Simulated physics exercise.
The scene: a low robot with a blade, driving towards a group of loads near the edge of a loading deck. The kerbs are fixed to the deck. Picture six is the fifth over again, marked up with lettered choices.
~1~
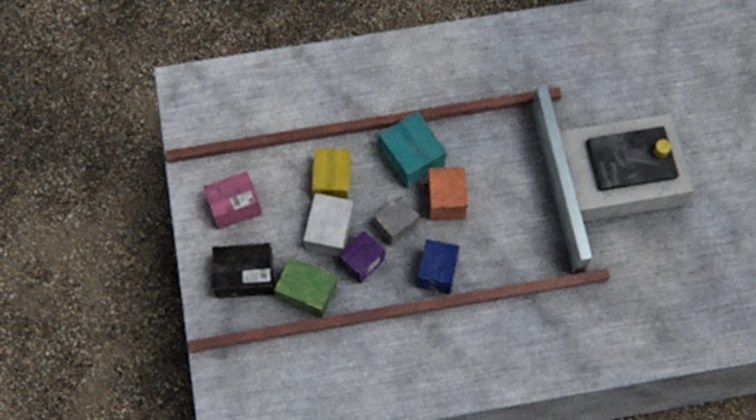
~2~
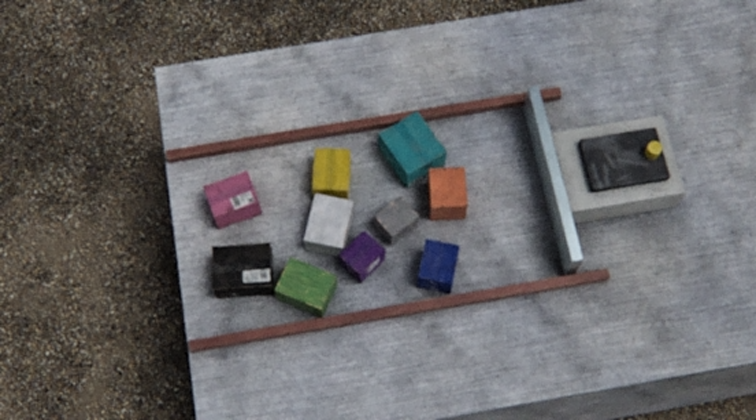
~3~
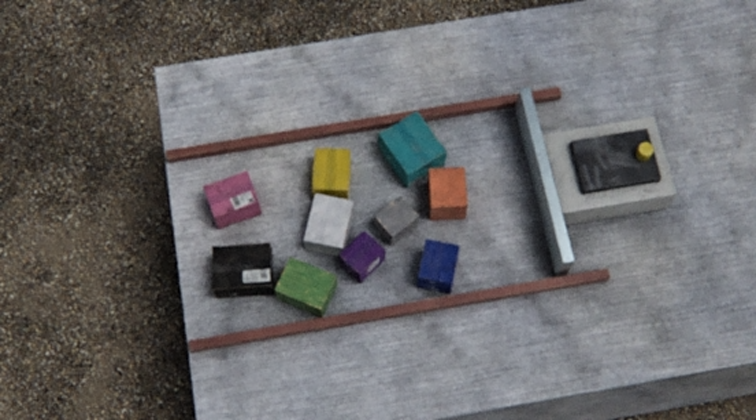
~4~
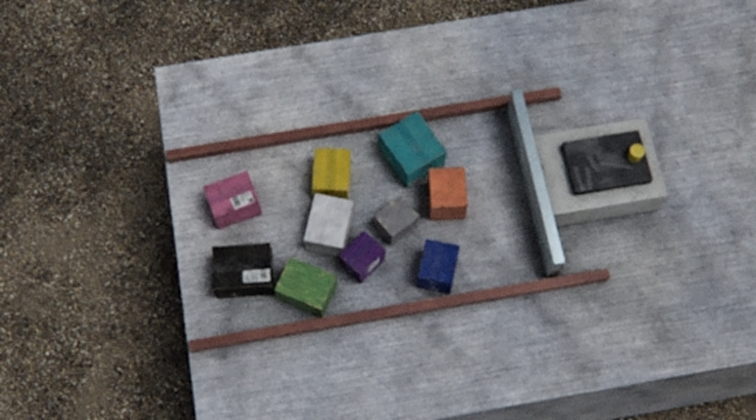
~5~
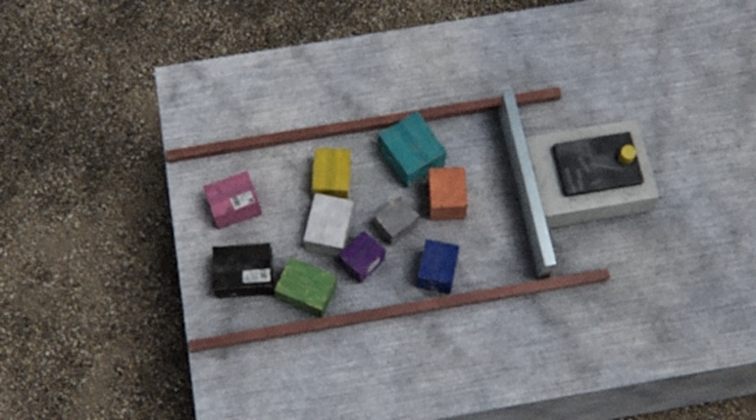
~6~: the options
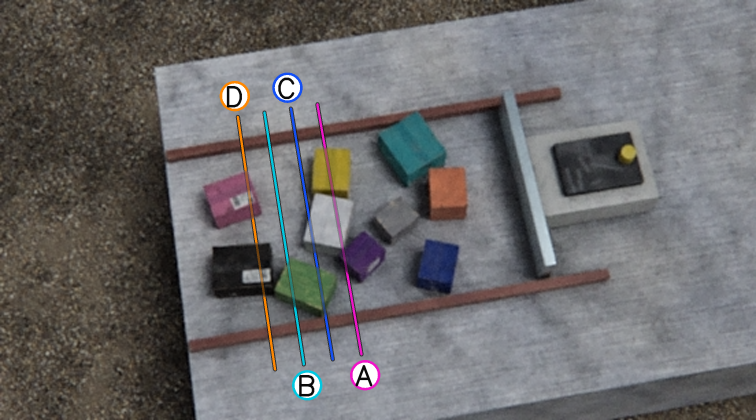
A low robot with a wide blade moves slowly left toward scattered, motionless coloured boxes.
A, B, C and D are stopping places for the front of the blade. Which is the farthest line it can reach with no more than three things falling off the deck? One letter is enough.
It should halt at D.
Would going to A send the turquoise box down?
No.
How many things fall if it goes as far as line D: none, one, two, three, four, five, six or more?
Three.
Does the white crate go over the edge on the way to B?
By then, no.
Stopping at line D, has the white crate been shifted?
By then, yes.
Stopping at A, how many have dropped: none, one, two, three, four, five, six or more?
In all, none.
On the marked copy, A at (338, 224); B at (283, 233); C at (311, 229); D at (256, 238).
Following D. Soon after the start, robot (495, 181); blue box (421, 276); turquoise box (388, 146).
Later, robot (396, 197); black parcel (205, 288); pink parcel (215, 197).
In the end, robot (322, 209); pink parcel over the edge; black parcel over the edge; three fallen.
As for the rest, A is within the limit but short; B is within the limit but short; C is within the limit but short.
